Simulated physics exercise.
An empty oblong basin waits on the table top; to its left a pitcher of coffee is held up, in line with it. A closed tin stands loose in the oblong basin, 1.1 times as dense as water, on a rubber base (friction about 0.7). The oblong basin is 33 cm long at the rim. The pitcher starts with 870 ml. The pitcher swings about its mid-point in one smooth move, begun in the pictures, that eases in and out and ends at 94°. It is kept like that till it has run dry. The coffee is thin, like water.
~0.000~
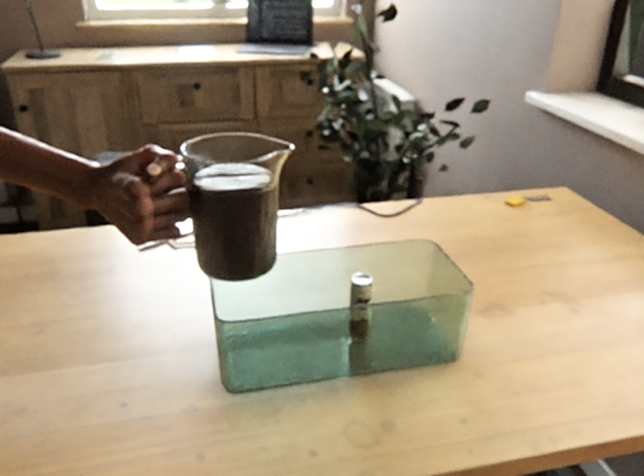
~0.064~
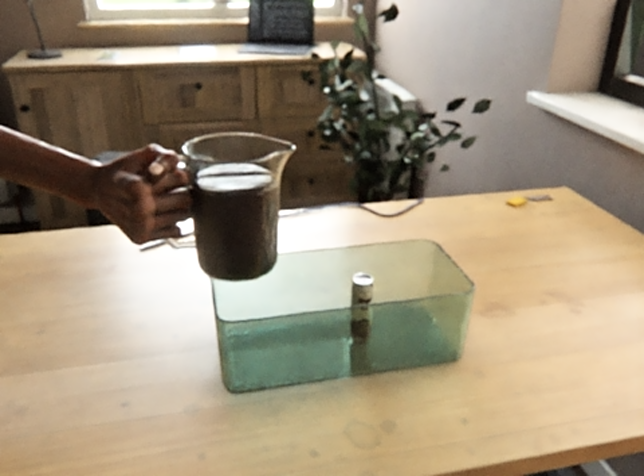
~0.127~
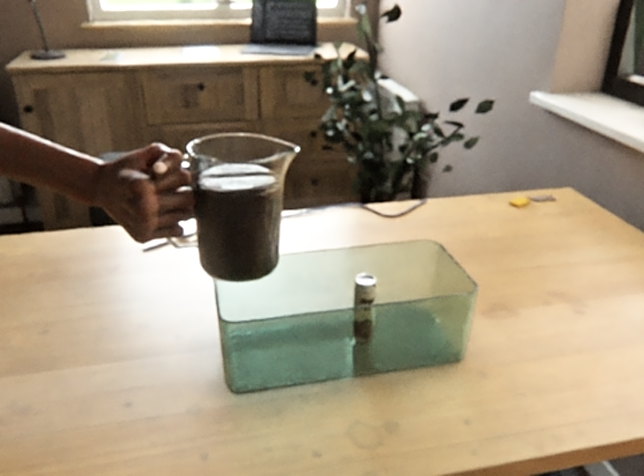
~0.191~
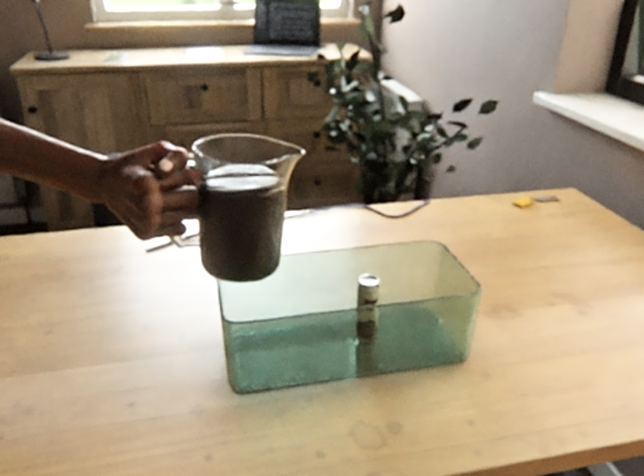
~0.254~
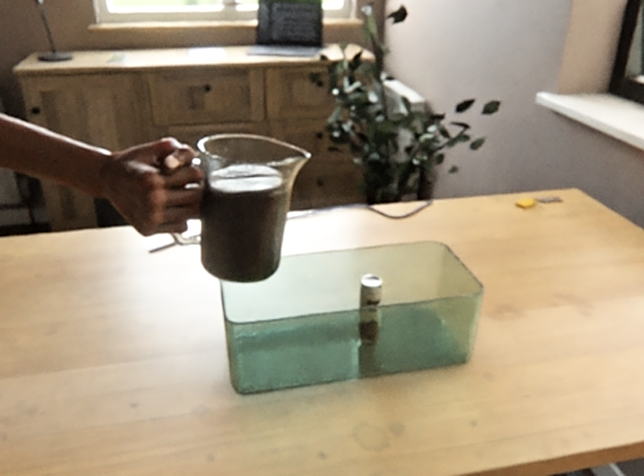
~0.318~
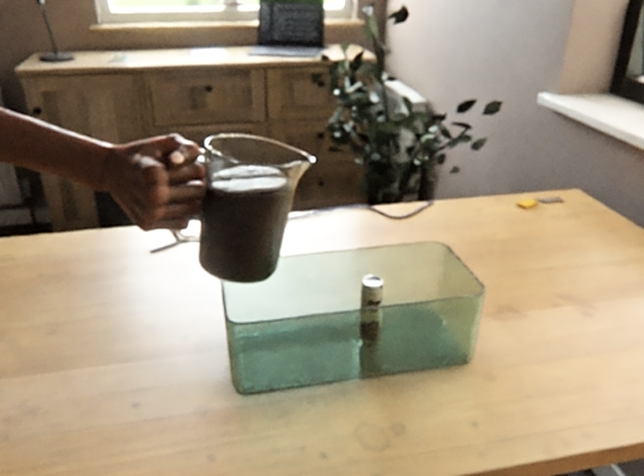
A hand held a glass pitcher of dark coffee above the left end of a clear oblong basin with a small tin standing inside, then slowly tilted the pitcher slightly to the right.
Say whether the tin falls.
The tin falls.
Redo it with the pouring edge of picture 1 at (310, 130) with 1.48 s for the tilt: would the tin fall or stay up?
Then it topples.
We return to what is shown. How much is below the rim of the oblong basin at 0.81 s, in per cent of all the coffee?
About 0 per cent.
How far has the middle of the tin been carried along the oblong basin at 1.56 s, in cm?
About 8 cm.
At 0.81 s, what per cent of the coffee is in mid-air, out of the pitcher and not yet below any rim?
Near 5 in a hundred.
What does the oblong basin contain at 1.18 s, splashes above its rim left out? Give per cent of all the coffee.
About 28 per cent.
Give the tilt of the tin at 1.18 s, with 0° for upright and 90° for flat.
About 0°.
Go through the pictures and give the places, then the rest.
In the first frame, it leans 0°; its right rim is at (293, 145); the coffee meets the walls at (188, 180) and (275, 174); the oblong basin's rim runs from (211, 291) to (453, 264); the tin's top is at (362, 282).
In the second frame, it leans 0°; its right rim is at (295, 146); the coffee meets the walls at (189, 180) and (275, 174).
In the third frame, it leans 2°; its right rim is at (299, 147); the coffee meets the walls at (193, 181) and (280, 175).
In the fourth frame, it leans 4°; its right rim is at (304, 150); the coffee meets the walls at (198, 181) and (284, 176).
In the fifth frame, it leans 7°; its right rim is at (310, 154); the coffee meets the walls at (202, 182) and (288, 176).
In the sixth frame, it leans 10°; its right rim is at (314, 158); the coffee meets the walls at (205, 183) and (292, 177).
By 0.81 s the tilt is 55° and 95 per cent is still to pour; the tin stands where it began.
By 1.18 s the tilt is 85° and 58 per cent is still to pour; the tin stands where it began.
By 1.56 s the tilt is 94° and 16 per cent is still to pour; the tin lies on its side.
By 1.97 s the tilt is 94° and 3 per cent is still to pour; the tin lies on its side.
At rest the tin lies on its side.
